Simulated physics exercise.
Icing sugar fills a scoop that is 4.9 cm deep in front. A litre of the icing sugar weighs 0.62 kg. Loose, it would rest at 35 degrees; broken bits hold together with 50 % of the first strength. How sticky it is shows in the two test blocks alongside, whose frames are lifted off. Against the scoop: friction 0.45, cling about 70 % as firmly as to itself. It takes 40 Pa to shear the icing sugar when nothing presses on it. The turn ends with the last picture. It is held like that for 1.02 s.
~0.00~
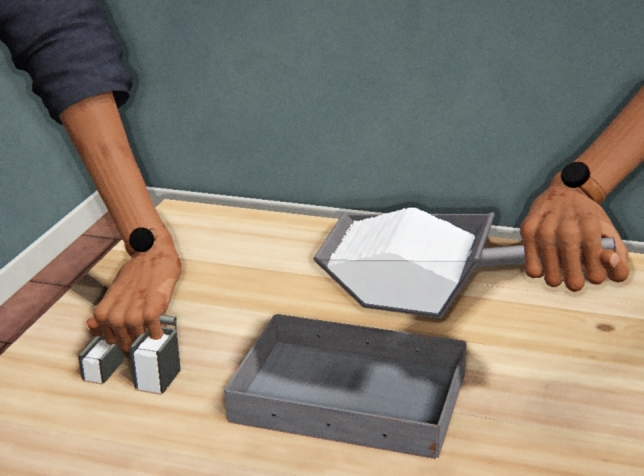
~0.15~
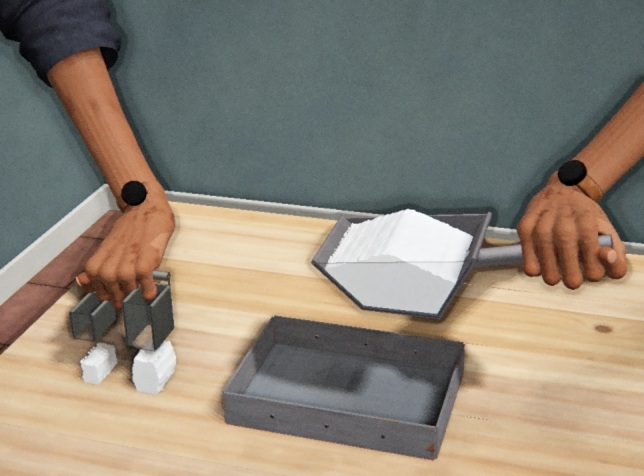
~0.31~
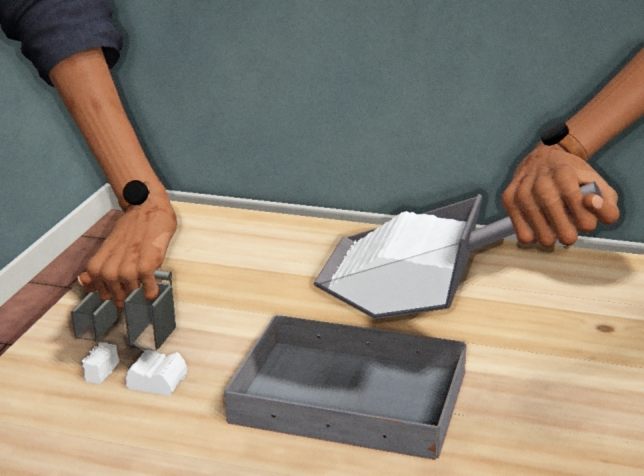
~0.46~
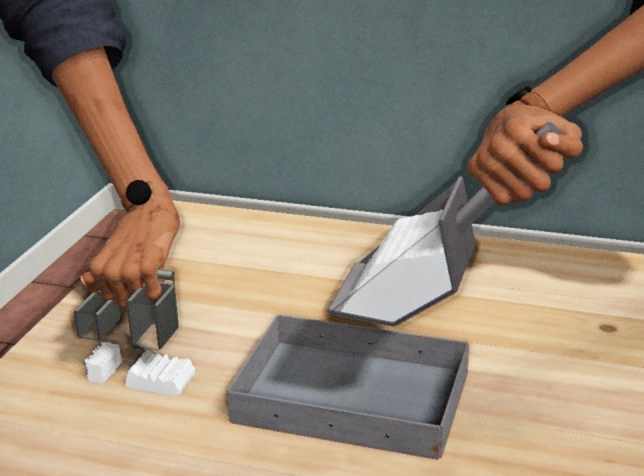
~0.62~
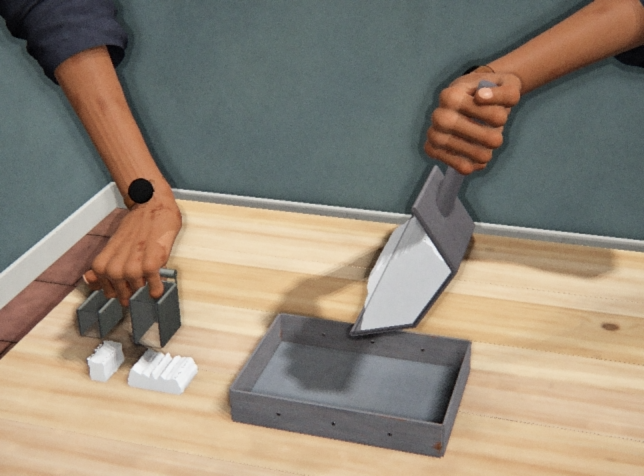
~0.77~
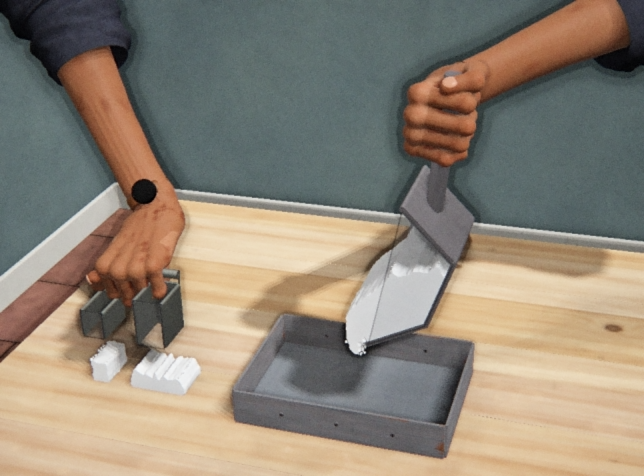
On a pale wooden table before a green wall, a left hand lifts two small open casings off white powder blocks, and the taller block slumps into a low heap. The right hand then raises a scoop's handle, tilting its white powder steeply down over an empty grey tray.
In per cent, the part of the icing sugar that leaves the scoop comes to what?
Close to 84 per cent.
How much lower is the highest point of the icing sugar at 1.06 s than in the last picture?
Some 5.0 cm.
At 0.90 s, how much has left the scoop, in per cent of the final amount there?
Some 60 per cent.
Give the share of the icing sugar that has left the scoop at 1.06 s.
Some 65 per cent.
After 0.90 s, the scoop is at 71 degrees and 47 % has left it.
After 1.06 s, the scoop is at 71 degrees and 65 % has left it.
After 1.22 s, the scoop is at 71 degrees and 76 % has left it.
After 1.38 s, the scoop is at 71 degrees and 83 % has left it.
After 1.74 s, at the end, the scoop is at 71 degrees and 84 % has left it.
